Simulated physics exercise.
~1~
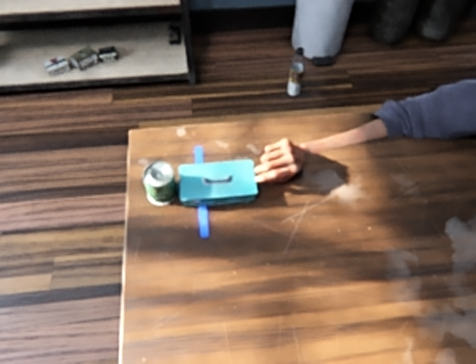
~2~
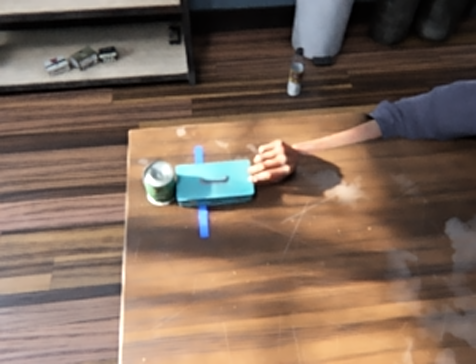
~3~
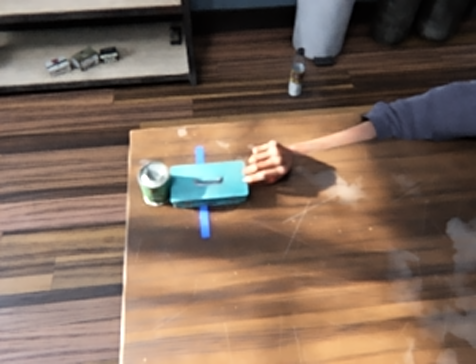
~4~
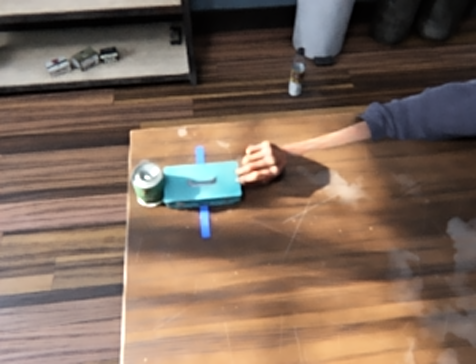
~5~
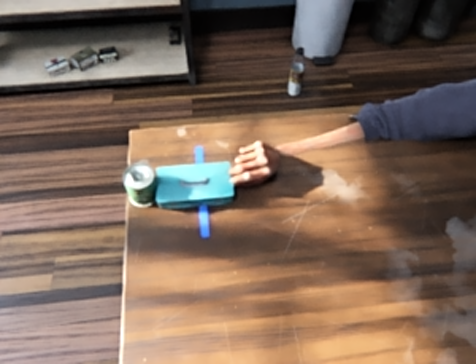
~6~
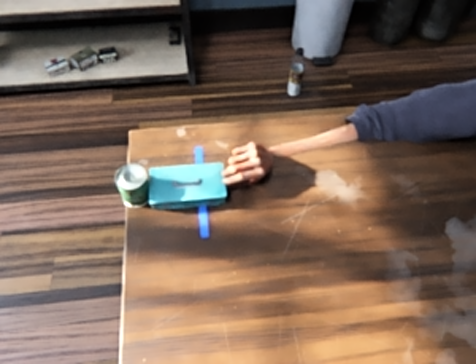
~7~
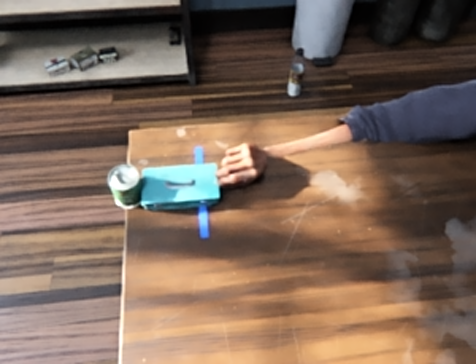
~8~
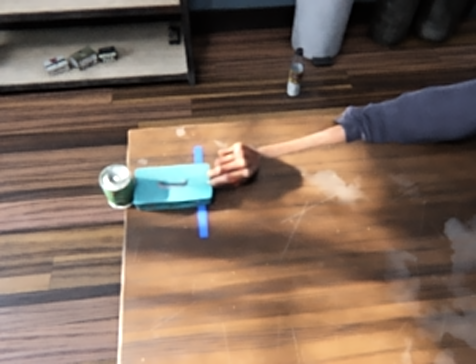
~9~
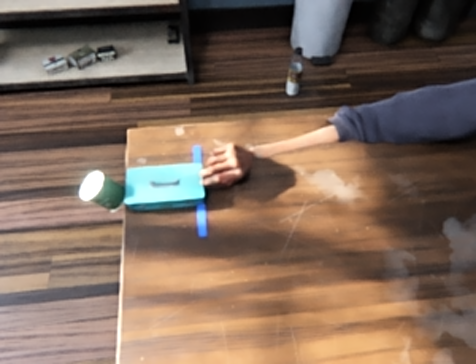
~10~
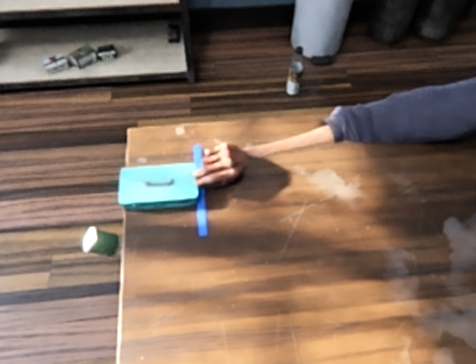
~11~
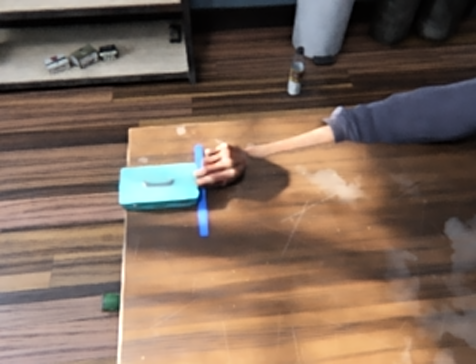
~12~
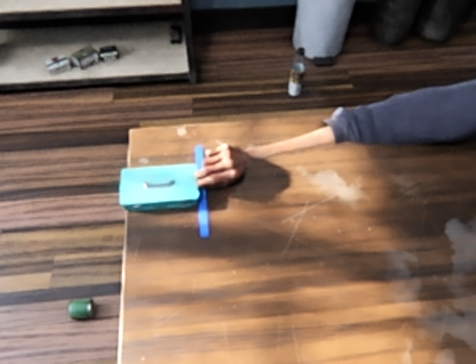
On a wooden table, a hand pushes a turquoise case left, knocking a green tin onto the floor.
